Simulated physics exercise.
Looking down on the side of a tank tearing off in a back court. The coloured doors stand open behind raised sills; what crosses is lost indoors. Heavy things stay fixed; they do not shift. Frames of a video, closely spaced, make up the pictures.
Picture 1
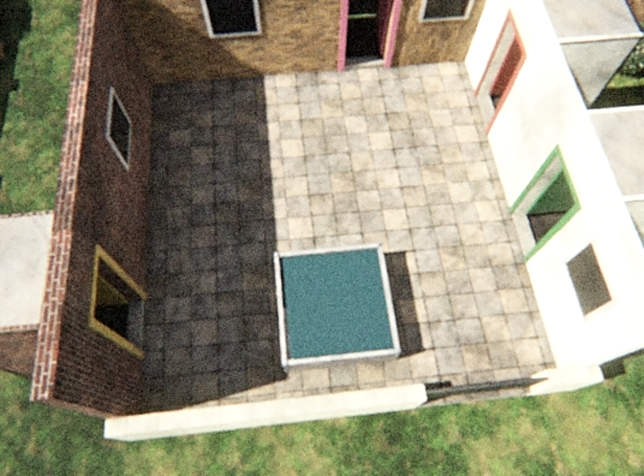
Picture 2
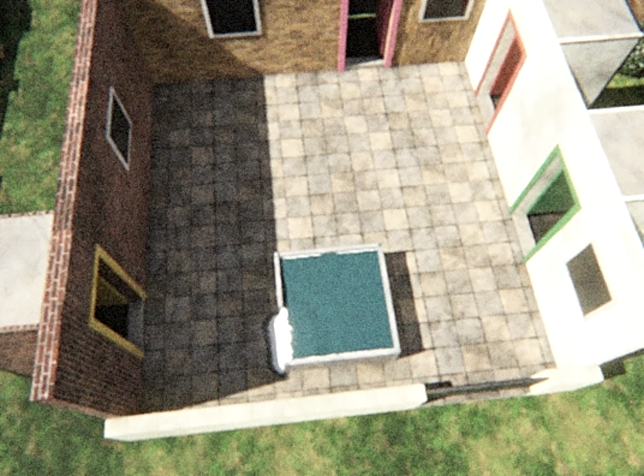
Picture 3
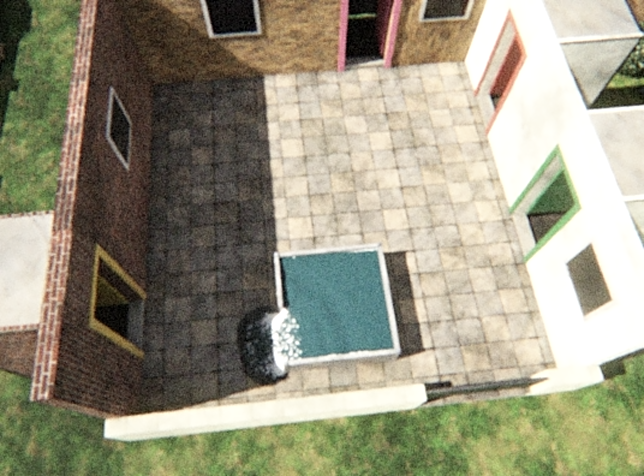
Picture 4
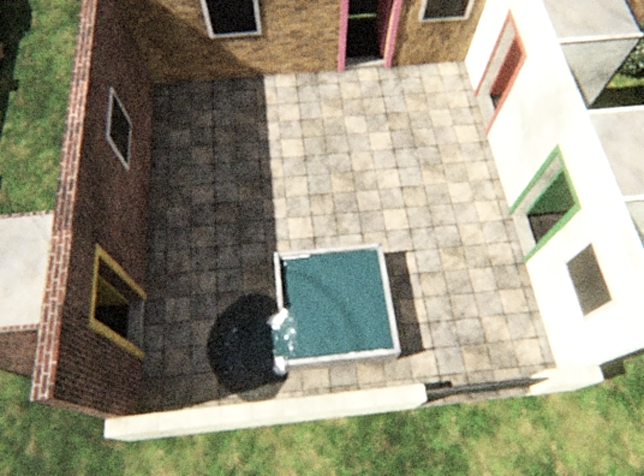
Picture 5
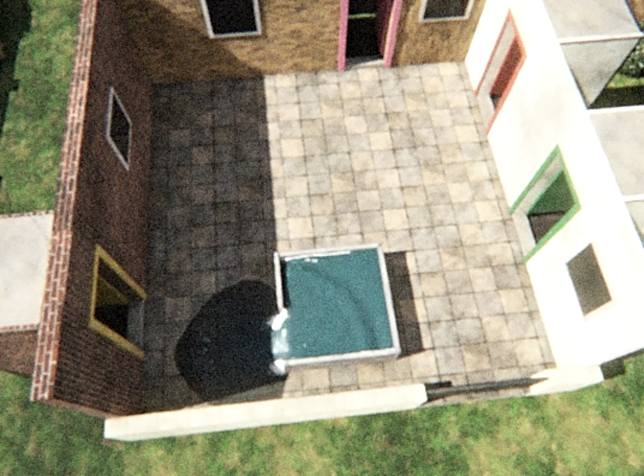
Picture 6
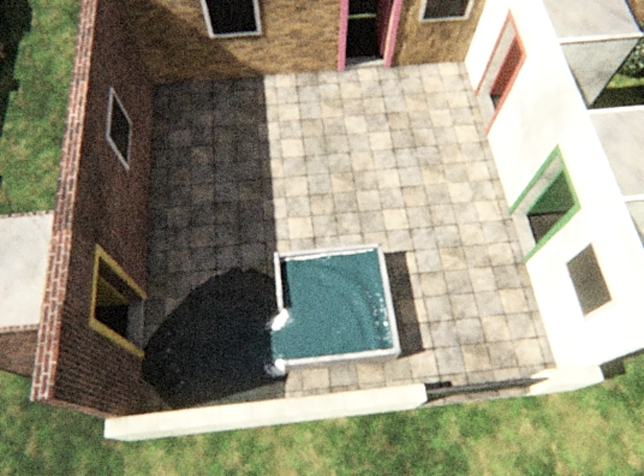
Water bursts from the tank's left side and spreads leftward across the paved court.
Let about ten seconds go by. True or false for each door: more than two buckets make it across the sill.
Green door: False; pink door: False; yellow door: True; red door: False.
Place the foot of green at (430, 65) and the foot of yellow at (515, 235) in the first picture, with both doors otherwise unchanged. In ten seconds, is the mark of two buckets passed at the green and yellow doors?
Green door: Undershoots; yellow door: Undershoots.
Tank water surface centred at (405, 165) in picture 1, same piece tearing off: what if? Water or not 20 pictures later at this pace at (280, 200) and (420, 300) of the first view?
One after the other: Reached, untouched.
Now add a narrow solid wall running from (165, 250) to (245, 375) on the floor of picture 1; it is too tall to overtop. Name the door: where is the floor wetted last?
The one in red.
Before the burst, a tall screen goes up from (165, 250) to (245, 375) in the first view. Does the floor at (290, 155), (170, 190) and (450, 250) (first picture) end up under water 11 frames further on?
Results in order: Bone-dry / swamped / bone-dry.
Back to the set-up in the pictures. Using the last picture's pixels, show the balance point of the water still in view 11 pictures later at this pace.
About (271, 330) in the last view.
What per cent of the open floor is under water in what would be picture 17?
Close to 15 in a hundred, I think.
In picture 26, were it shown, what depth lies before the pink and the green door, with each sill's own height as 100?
About 0 and 0 %.
A moment on, water covers 15 % of the floor; the green door not reached, the pink door not reached, the yellow door under two buckets in, the red door not reached.
Next, water covers 15 % of the floor; the green door not reached, the pink door not reached, the yellow door over two buckets in, the red door not reached.
Then, water covers 25 % of the floor; the green door not reached, the pink door not reached, the yellow door far over two buckets in, the red door not reached.
Later, water covers 50 % of the floor; the green door not reached, the pink door not reached, the yellow door far over two buckets in, the red door not reached.
In the end, water covers 70 % of the floor; the green door wet at the sill, nothing in, the pink door wet at the sill, nothing in, the yellow door far over two buckets in, the red door wet at the sill, nothing in.
